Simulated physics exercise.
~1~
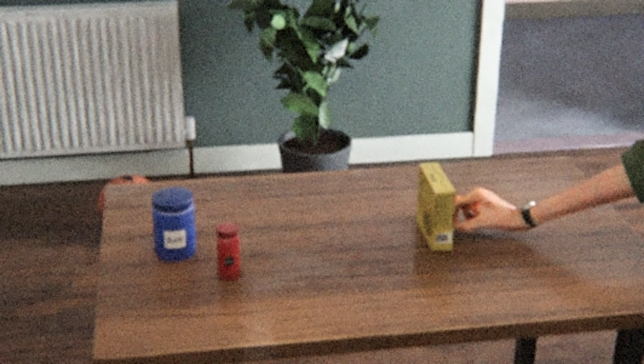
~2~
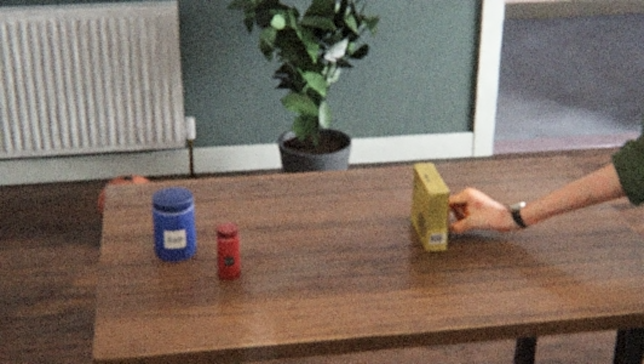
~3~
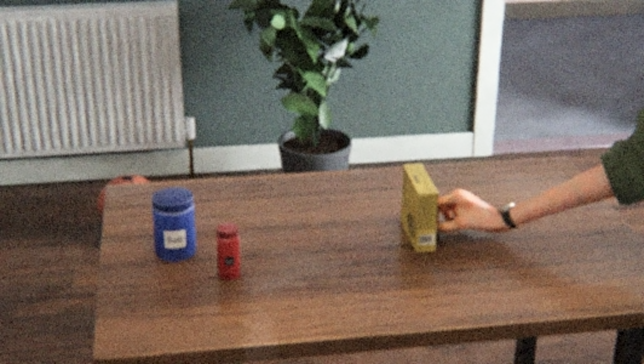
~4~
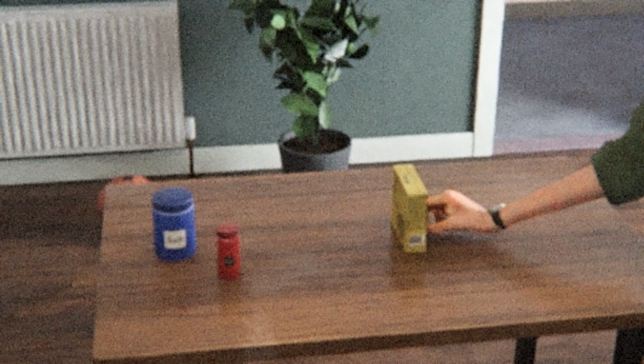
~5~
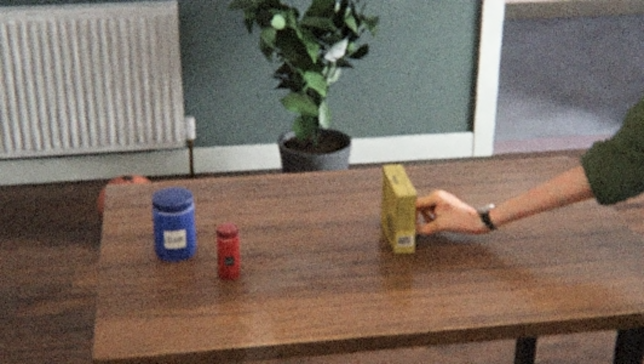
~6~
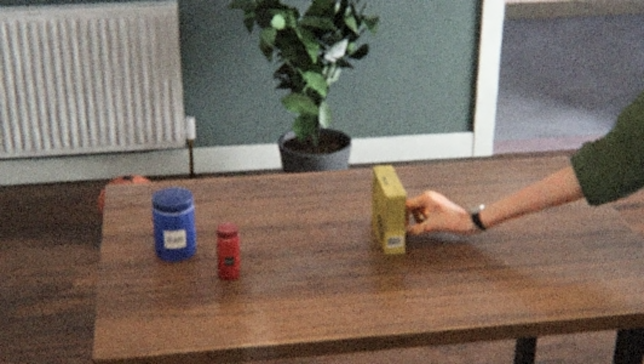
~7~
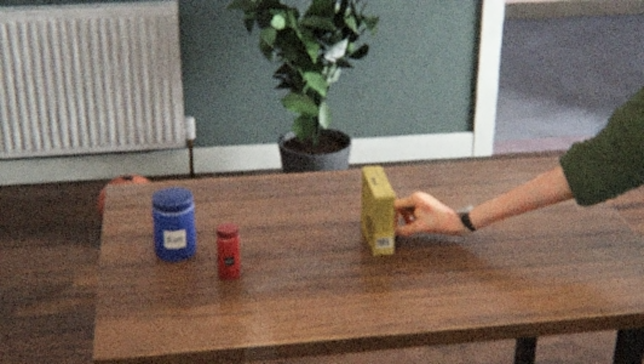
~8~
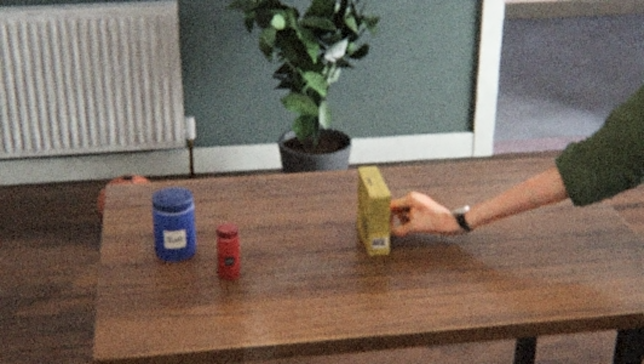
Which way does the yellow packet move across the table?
The yellow packet moves to the left, pushed by the hand that reaches in from the right.
